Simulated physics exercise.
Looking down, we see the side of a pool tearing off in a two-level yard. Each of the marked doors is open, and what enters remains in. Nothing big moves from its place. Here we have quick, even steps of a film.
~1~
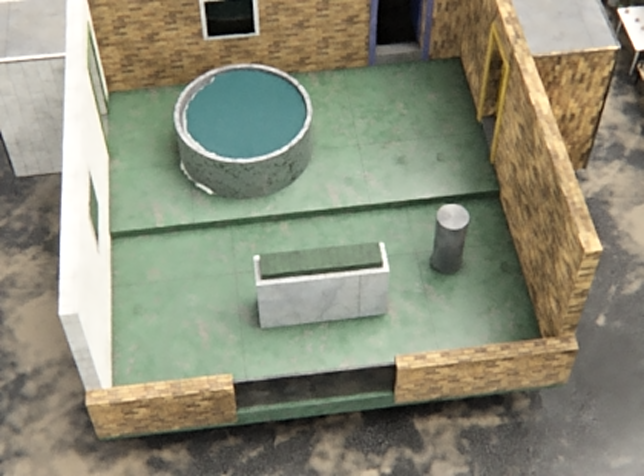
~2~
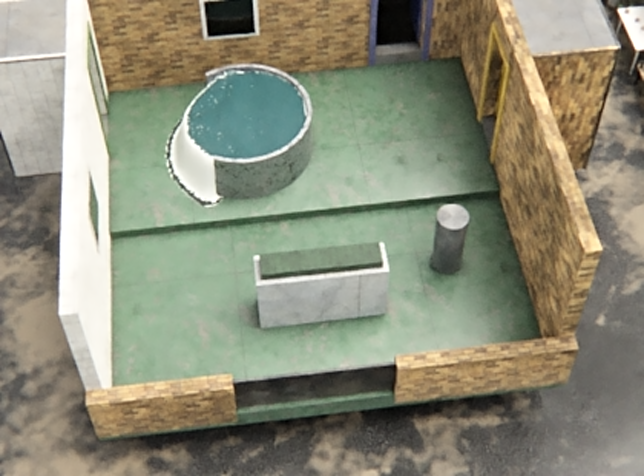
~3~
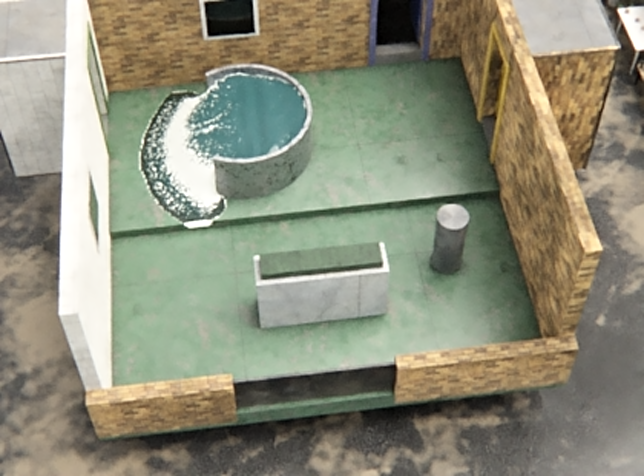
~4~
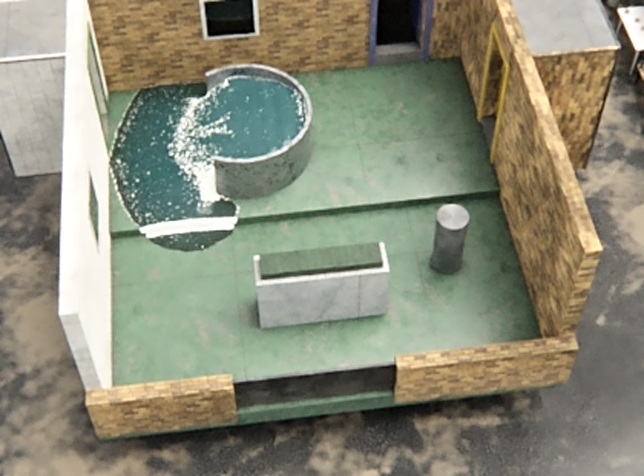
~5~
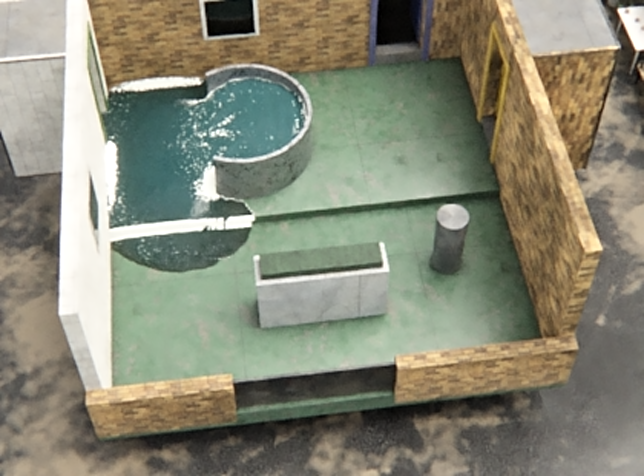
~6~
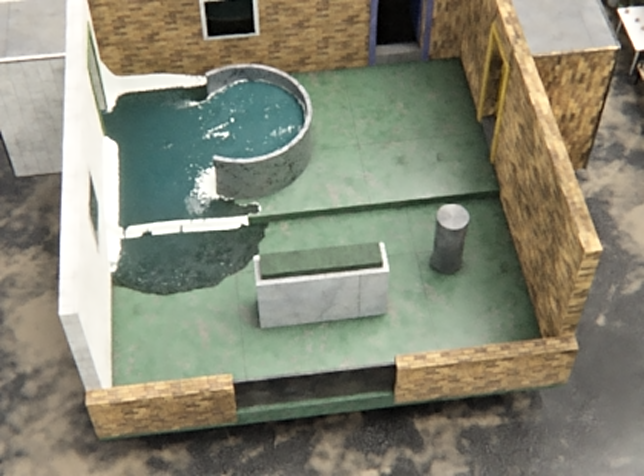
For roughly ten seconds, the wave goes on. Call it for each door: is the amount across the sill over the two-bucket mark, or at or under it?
My call: The blue door at or under the mark, the yellow door at or under the mark, the green door over the mark.
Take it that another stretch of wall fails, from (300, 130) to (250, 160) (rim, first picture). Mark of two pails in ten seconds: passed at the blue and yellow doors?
Result - blue door does not reach it, yellow door does not reach it.
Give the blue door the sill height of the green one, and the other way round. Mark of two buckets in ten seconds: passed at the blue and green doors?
In my view blue remains within bounds while green exceeds the threshold.
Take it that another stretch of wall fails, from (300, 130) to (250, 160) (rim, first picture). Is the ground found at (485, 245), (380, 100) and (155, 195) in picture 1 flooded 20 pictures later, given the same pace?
Going through them one by one, I'd say waterlogged, then high and dry, then high and dry.
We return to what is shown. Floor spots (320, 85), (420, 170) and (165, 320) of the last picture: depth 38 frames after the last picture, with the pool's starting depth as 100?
Respectively 4, 2 and 12 per cent.
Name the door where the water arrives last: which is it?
The yellow-painted one.
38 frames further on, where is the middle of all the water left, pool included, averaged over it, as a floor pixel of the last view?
Near (274, 242).
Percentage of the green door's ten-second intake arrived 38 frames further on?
I'd put it at about 95 per cent.
A moment on, water covers 25 % of the floor; the blue door not reached, the yellow door not reached, the green door far over two buckets in.
Next, water covers 30 % of the floor; the blue door not reached, the yellow door not reached, the green door far over two buckets in.
Then, water covers 50 % of the floor; the blue door not reached, the yellow door not reached, the green door far over two buckets in.
Later, water covers 80 % of the floor; the blue door wet at the sill, nothing in, the yellow door wet at the sill, nothing in, the green door far over two buckets in.
In the end, water covers 95 % of the floor; the blue door wet at the sill, nothing in, the yellow door wet at the sill, nothing in, the green door far over two buckets in.
